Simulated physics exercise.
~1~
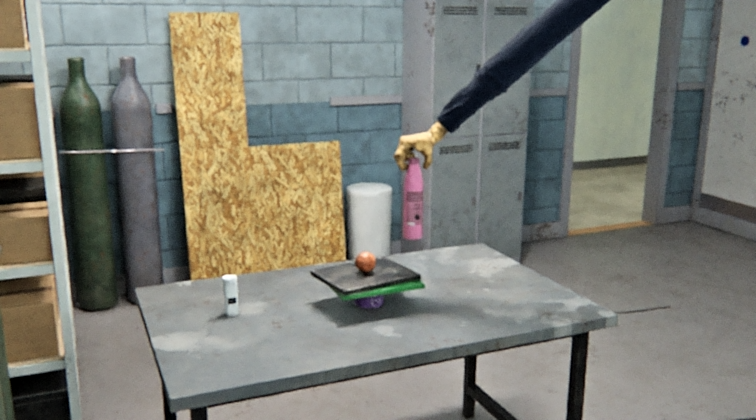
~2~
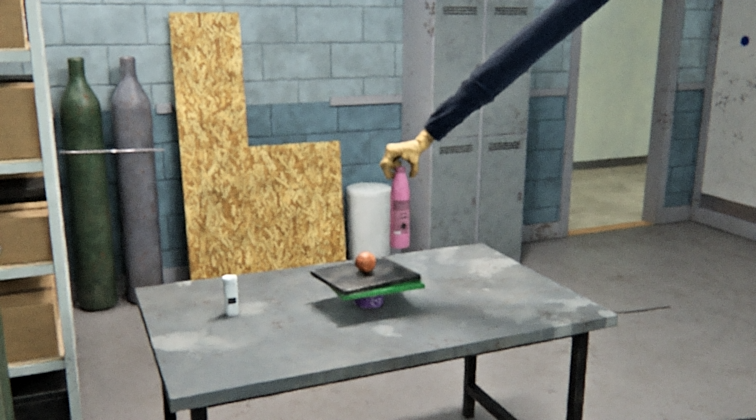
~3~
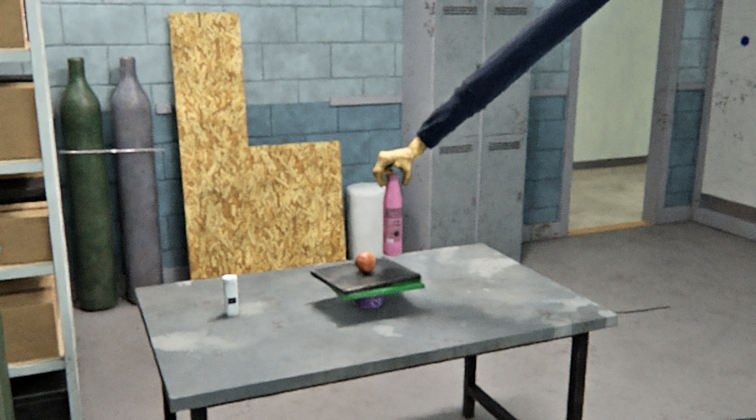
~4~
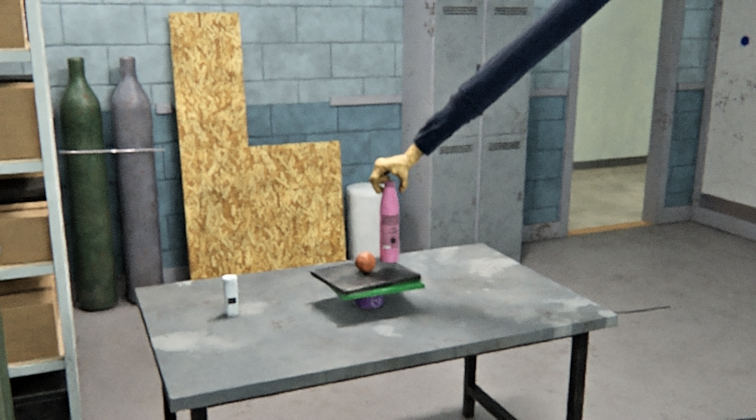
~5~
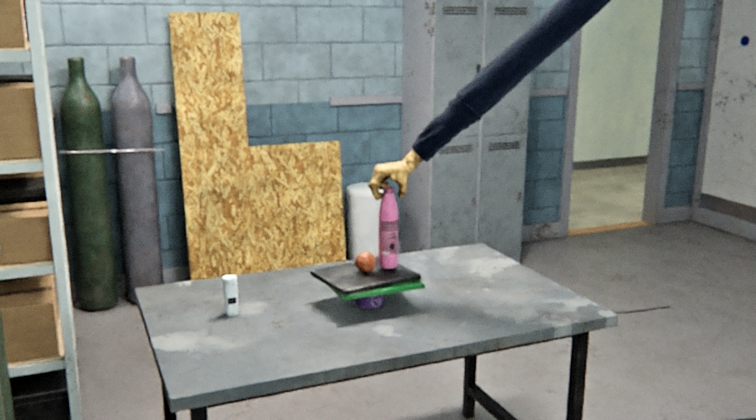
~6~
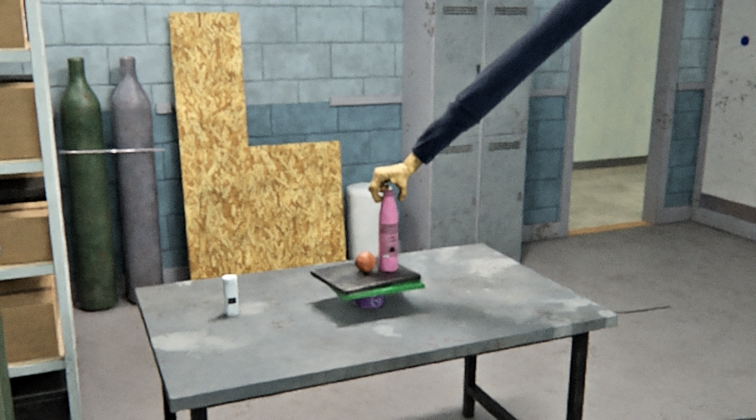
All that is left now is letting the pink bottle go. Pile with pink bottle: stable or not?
Stable.
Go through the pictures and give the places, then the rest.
In the first picture, coming down; pink bottle (413, 198); black tray (366, 275).
In the second picture, coming down; pink bottle (400, 207).
In the third picture, coming down; pink bottle (393, 215).
In the fourth picture, coming down; pink bottle (389, 221); orange ball (365, 262).
In the fifth picture, coming down; pink bottle (388, 227); white shaker (231, 295).
In the sixth picture, set down, still held; pink bottle (388, 230); black tray (366, 275).
Then, 0.30 s later than the last frame, all is still.
Then, 1.30 s later than the last frame, pink bottle resting near (389, 231).
When it is over, all 6 as before. End places, in pixels of the last picture, pink bottle near (389, 231). The pile keeps its balance.
